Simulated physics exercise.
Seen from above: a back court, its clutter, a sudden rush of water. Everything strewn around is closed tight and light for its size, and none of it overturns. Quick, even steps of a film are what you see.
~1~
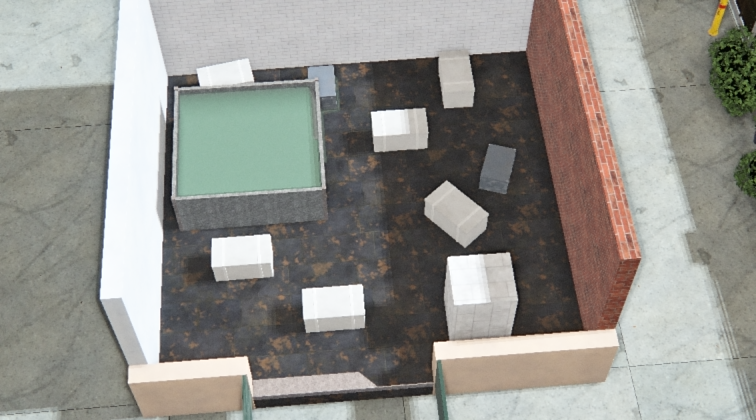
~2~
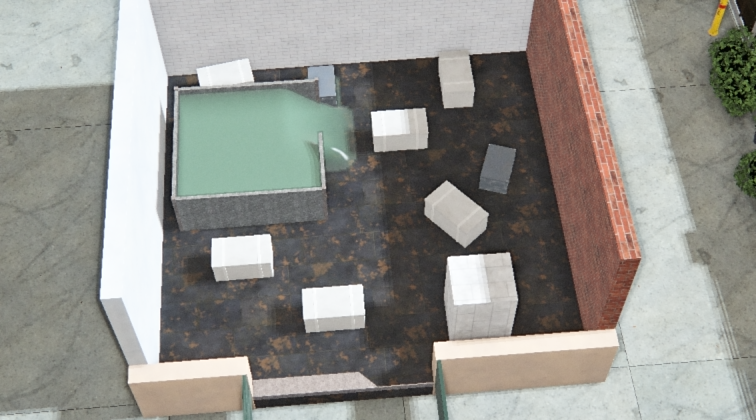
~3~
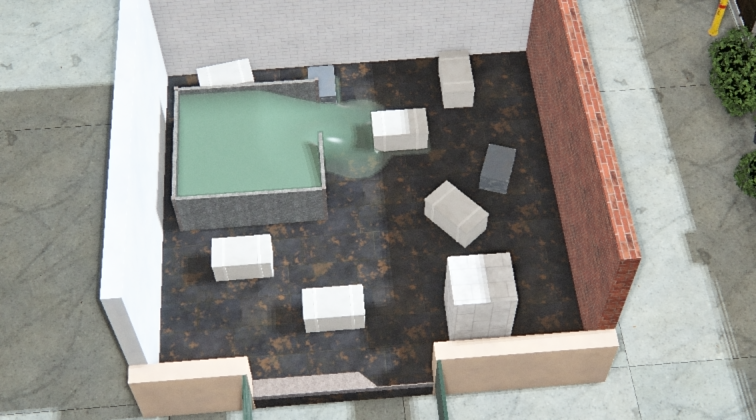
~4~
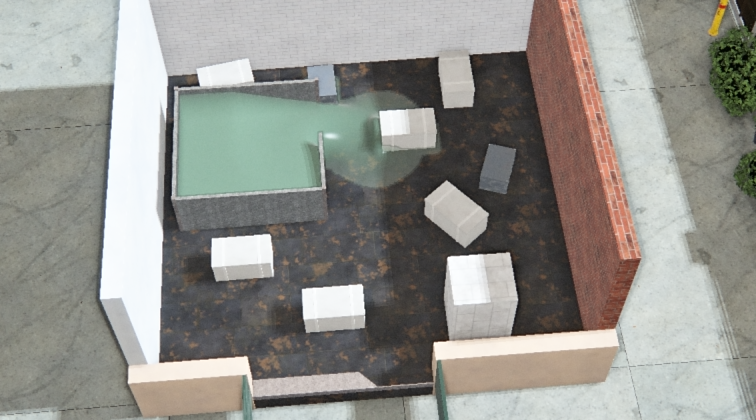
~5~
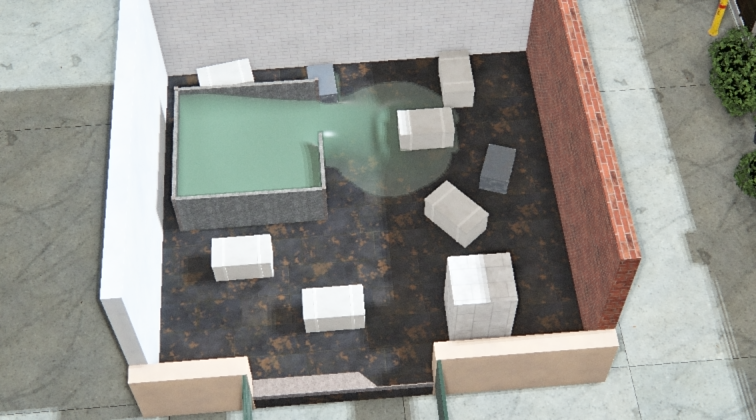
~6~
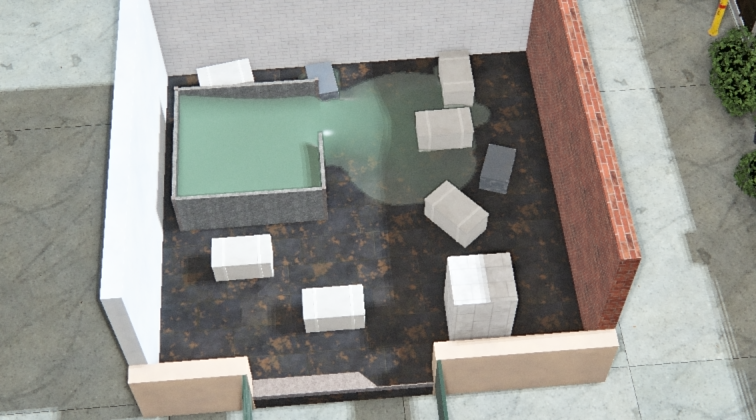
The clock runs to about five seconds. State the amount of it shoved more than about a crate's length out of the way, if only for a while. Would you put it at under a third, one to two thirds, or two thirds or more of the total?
Share: A third up to two thirds.
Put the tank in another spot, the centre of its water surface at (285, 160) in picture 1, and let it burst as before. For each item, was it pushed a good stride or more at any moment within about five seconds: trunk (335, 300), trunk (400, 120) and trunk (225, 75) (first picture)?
Object by object, in turn: Lingered near its place, travelled a good distance, lingered near its place.
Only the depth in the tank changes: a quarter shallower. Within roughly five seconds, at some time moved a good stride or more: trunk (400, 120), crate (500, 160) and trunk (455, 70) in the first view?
Well, one by one: Carried that far, carried that far, carried that far.
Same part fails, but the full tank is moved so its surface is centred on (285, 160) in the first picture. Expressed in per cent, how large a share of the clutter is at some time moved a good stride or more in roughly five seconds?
Roughly 40 per cent.
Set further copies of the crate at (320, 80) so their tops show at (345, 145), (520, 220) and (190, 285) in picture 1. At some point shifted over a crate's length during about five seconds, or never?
Listed in sequence, the answers are displaced a stride, displaced a stride and remains nearby.
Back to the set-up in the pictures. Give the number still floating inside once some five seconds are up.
Result - 3.
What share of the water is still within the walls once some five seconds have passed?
It comes to about 100 parts in a hundred.
A moment on, 1 of 8 are well off their spots; 0 afloat.
Next, 3 of 8 are well off their spots; 2 afloat.
Later, 3 of 8 are well off their spots; 2 afloat.
In the end, 4 of 8 are well off their spots, and 4 have been at some point; 3 afloat.
